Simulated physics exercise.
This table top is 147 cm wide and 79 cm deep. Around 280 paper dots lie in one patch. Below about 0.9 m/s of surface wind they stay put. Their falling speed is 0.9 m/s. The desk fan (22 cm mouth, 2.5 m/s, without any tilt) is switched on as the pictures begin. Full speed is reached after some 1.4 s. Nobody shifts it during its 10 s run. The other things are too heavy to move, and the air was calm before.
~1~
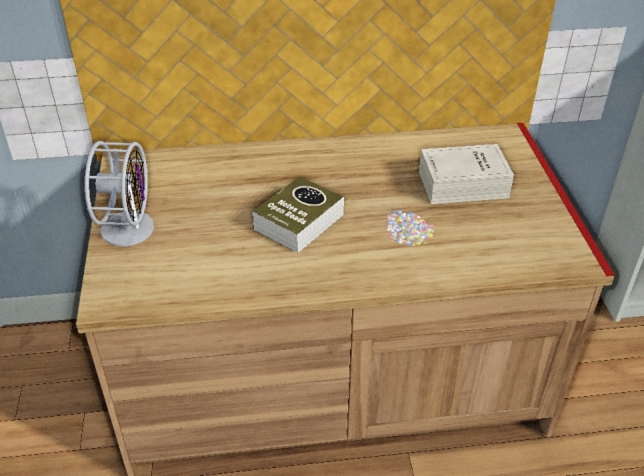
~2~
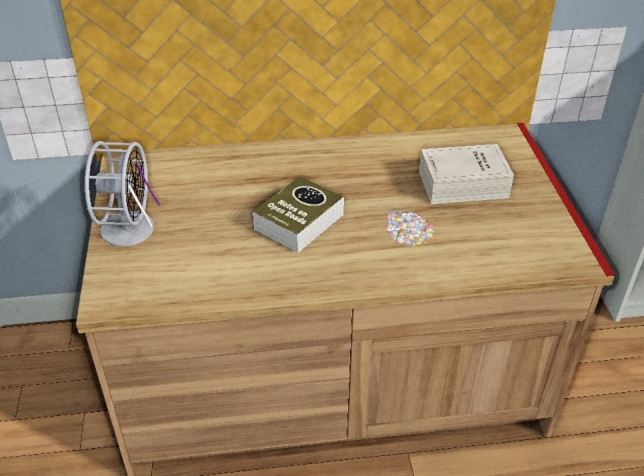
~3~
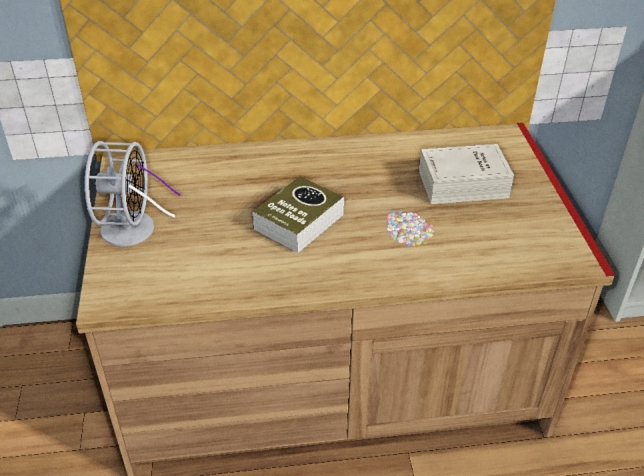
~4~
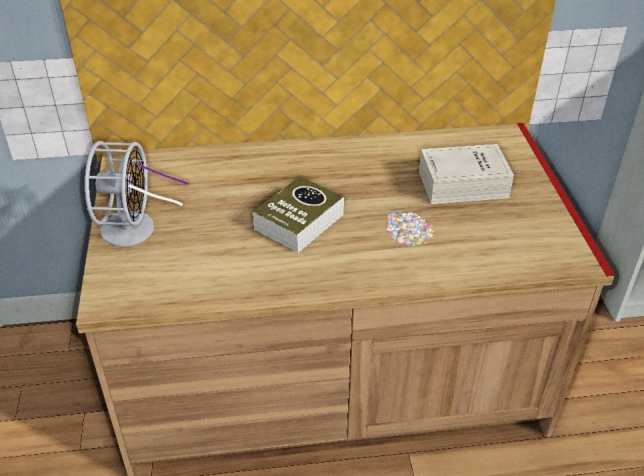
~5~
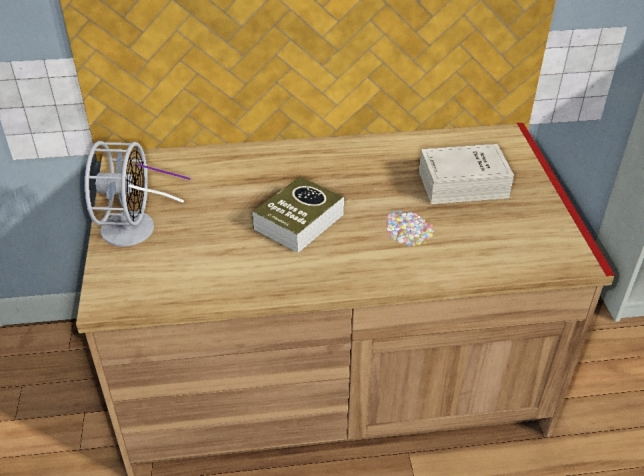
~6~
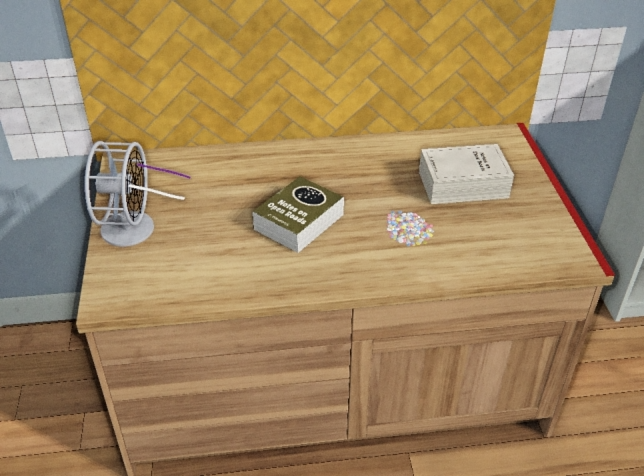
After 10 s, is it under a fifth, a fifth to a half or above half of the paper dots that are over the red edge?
By then above half are over the red edge.
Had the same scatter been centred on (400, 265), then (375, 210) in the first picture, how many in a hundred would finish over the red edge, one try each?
In turn about 70 %, 25 %.
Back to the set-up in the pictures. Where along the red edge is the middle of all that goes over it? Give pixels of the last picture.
Near (591, 235).
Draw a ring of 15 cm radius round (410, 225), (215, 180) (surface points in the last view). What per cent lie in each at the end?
In turn about 30 %, 0 %.
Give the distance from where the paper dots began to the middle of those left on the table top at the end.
Roughly 5 cm.
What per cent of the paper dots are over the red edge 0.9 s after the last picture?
Some 0 per cent.
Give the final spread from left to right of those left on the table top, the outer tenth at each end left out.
About 20 cm.
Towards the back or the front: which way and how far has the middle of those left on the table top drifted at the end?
To the front, by about 5 cm.
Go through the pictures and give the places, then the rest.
In the first picture, the middle of the paper dots is near (409, 227), none has stirred yet and the mouth of the desk fan is at (118, 184).
In the second picture, the middle of the paper dots is near (409, 226), none has stirred yet and the red edge is centred on (564, 190).
In the third picture, the middle of the paper dots is near (409, 226), none has stirred yet, the top of a book is at (467, 162) and the top of a book is at (299, 204).
In the fourth picture, the middle of the paper dots is near (409, 226) and none has stirred yet.
In the fifth picture, the middle of the paper dots is near (409, 226) and none has stirred yet.
In the sixth picture, the middle of the paper dots is near (409, 226) and none has stirred yet.
Then, 0.9 s after the last picture, 99 % are on the move or not yet settled, 0 % are over the red edge; the middle of those still in play is near (409, 228).
Then, 2.1 s after the last picture, 95 % are on the move or not yet settled, 9 % are over the red edge; the middle of those still in play is near (417, 228).
Then, 4.4 s after the last picture, 54 % are on the move or not yet settled, 44 % are over the red edge; the middle of those still in play is near (414, 231).
Then, 8.9 s after the last picture, at the end, 69 % are over the red edge; the middle of those still in play is near (410, 234).
